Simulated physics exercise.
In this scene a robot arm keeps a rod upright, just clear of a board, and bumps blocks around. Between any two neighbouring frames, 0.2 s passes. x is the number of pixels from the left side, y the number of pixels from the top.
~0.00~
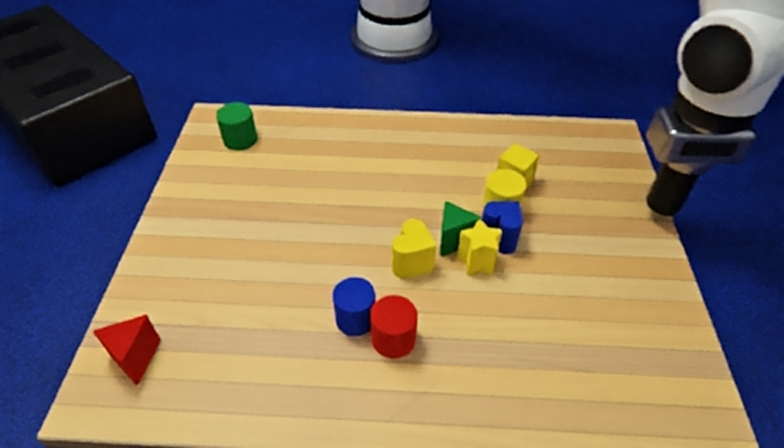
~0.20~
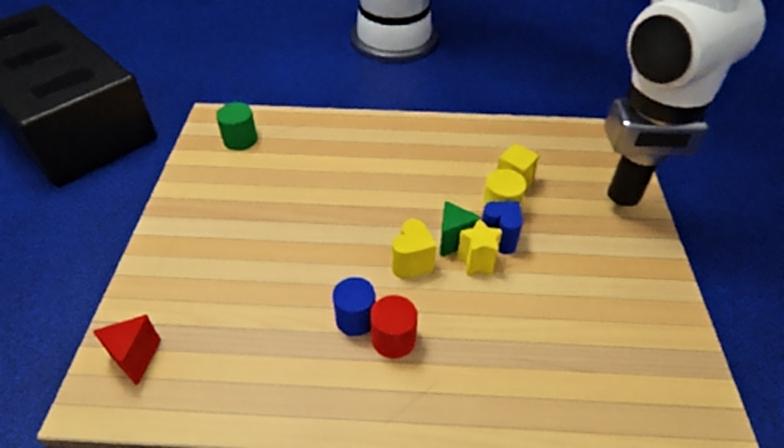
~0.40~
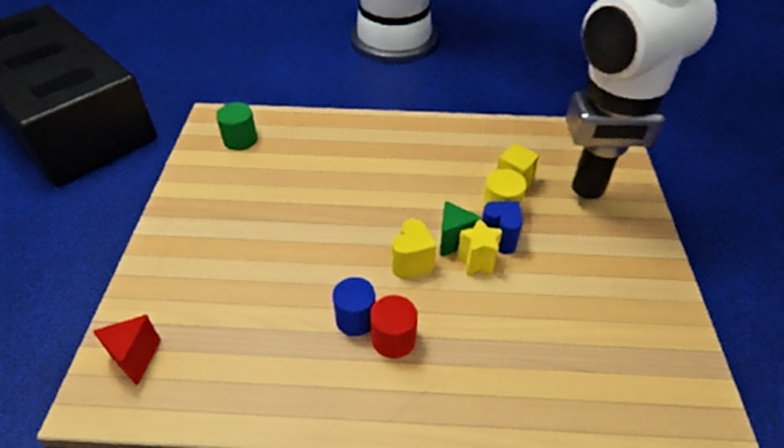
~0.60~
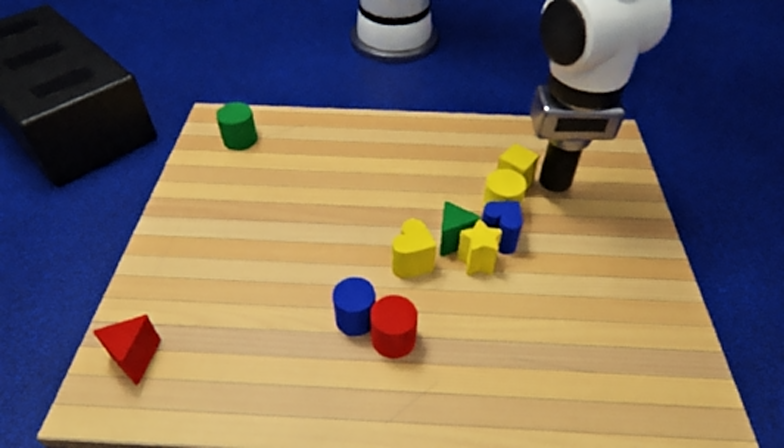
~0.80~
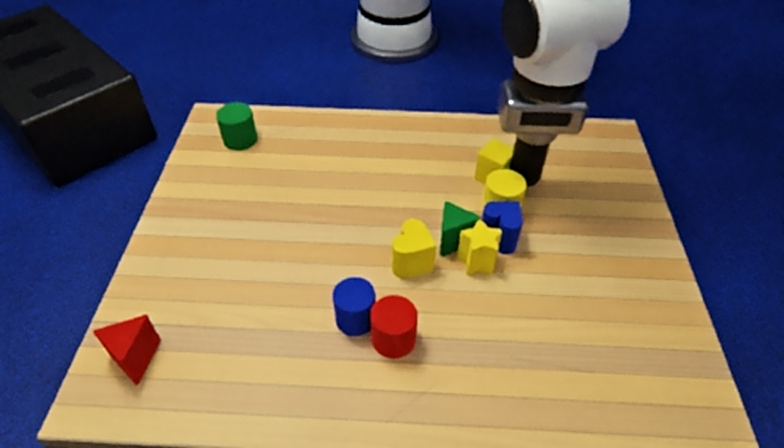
The clip opens on a wooden board scattered with colourful blocks, with a robot arm holding a dark rod at its right edge. The arm moves the rod steadily left across the board toward the yellow blocks, leaving them undisturbed at first, then nudges the yellow square block slightly left.
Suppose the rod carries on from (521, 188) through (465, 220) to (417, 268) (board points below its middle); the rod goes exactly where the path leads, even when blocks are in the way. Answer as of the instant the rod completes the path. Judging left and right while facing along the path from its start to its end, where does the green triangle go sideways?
Sideways, to the left.
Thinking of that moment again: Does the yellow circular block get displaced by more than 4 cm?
Final answer: Yes.
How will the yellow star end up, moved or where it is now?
By the end it has moved.
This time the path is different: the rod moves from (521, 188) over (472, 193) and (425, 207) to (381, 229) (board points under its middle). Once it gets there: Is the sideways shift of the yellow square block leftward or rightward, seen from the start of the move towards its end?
It goes toward the right-hand side.
The first path, step by step. One third of the way, rod at (484, 197); green triangle at (452, 220), turned 25° clockwise; yellow star at (480, 245); yellow square block at (492, 150), turned 15° clockwise; yellow circular block at (480, 208).
Two thirds of the way, rod at (448, 224); yellow heart at (396, 243), turned 20° anticlockwise; green triangle at (432, 237), turned 70° clockwise; yellow star at (485, 264), turned 20° clockwise; yellow square block at (492, 150), turned 15° clockwise; yellow circular block at (468, 236).
At the end, rod at (418, 257); yellow heart at (382, 254), turned 25° clockwise; green triangle at (415, 269), turned 110° clockwise; yellow star at (490, 270); yellow square block at (492, 150), turned 15° clockwise; yellow circular block at (469, 243).
